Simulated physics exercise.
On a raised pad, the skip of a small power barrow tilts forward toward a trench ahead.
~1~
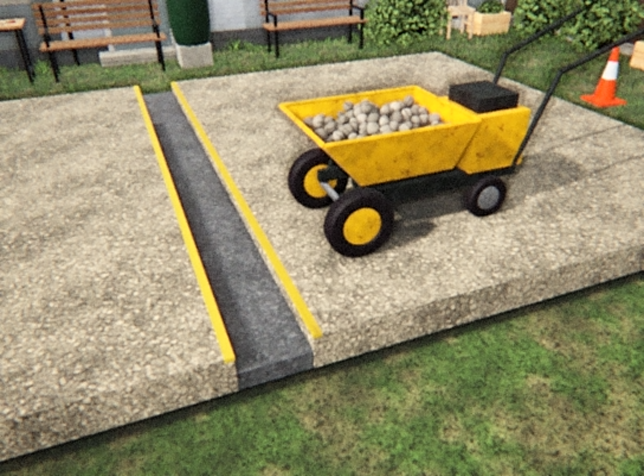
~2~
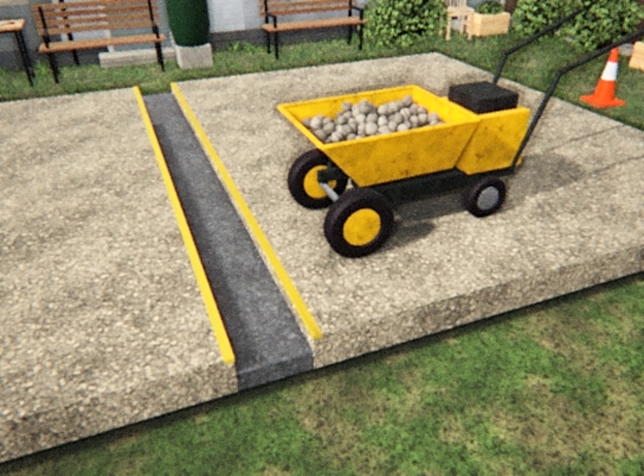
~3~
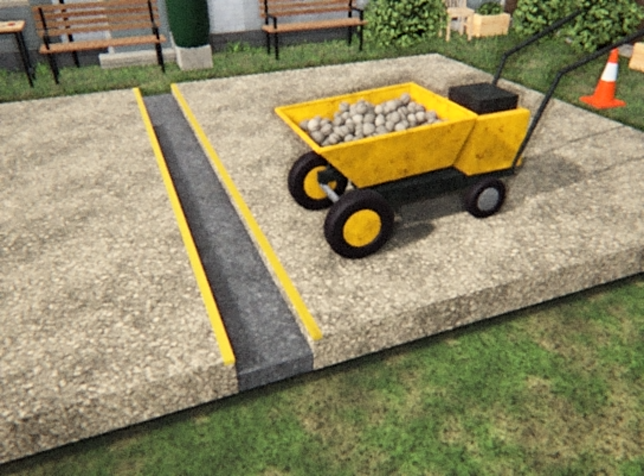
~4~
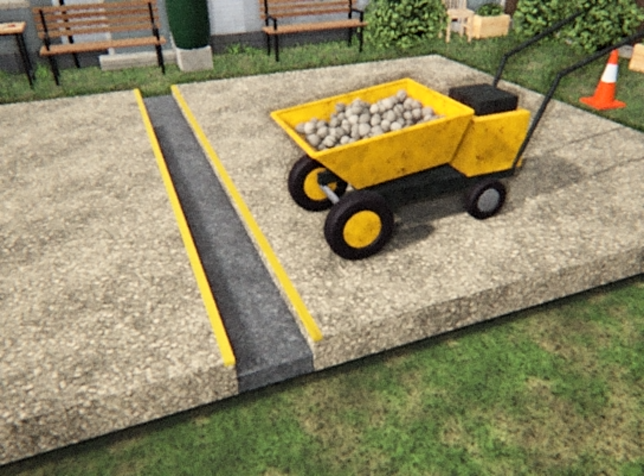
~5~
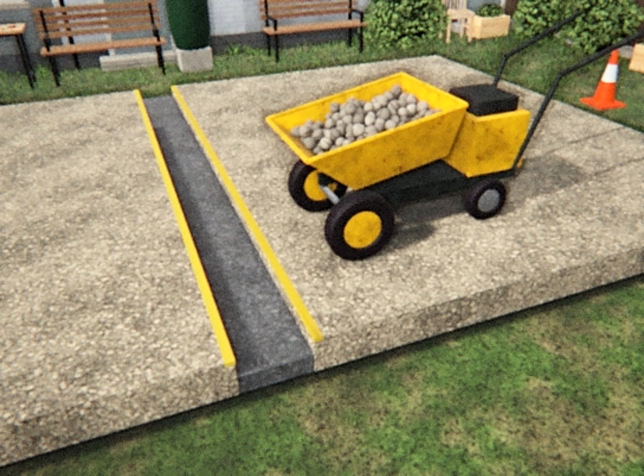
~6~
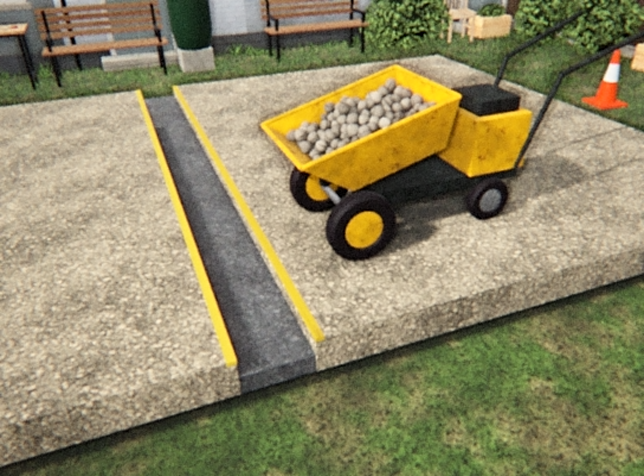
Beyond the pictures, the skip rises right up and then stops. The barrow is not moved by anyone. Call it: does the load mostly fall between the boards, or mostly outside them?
It mostly falls between the boards.
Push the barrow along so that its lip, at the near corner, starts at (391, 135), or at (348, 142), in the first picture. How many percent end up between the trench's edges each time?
Around 50 % the first time and around 80 % the second.
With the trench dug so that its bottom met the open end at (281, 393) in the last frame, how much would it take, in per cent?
Estimated share: Approx. 100 per cent.
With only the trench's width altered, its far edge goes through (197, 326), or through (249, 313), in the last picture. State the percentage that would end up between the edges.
Well, it'd be something like 90 per cent the first time and 30 per cent the second.
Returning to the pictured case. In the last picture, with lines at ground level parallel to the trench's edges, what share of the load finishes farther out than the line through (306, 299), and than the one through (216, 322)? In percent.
Around 90 in a hundred for the first, 20 in a hundred for the second.
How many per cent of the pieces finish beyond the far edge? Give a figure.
15 %.
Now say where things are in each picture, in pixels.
Lip of the skip (324, 146), level; top of the load (373, 115), river pebbles; first edge of the trench (297, 297); far edge (215, 318), the trench over half as wide as the skip, and shallow for its width, in the first picture.
Lip of the skip (323, 148), level; top of the load (383, 121), in the second picture.
Lip of the skip (319, 151), tipped barely; top of the load (381, 120), in the third picture.
Lip of the skip (314, 156), tipped a little; top of the load (386, 117), in the fourth picture.
Lip of the skip (308, 162), tipped a little; top of the load (394, 106), in the fifth picture.
Lip of the skip (302, 169), tipped clearly; top of the load (396, 112); first edge of the trench (299, 300); far edge (218, 321), in the sixth picture.
Just after the last frame, skip tipped steeply; every one in the skip.
A moment on, skip tipped right over; roughly two thirds in the skip; roughly a third in or heaped over the trench; just a few beyond it; just a few falling.
Further on, skip tipped right over; about a tenth in the skip; roughly two thirds in or heaped over the trench; roughly a quarter beyond it.
When it is over, skip tipped right over; about a tenth in the skip; roughly two thirds in or heaped over the trench; roughly a quarter beyond it.
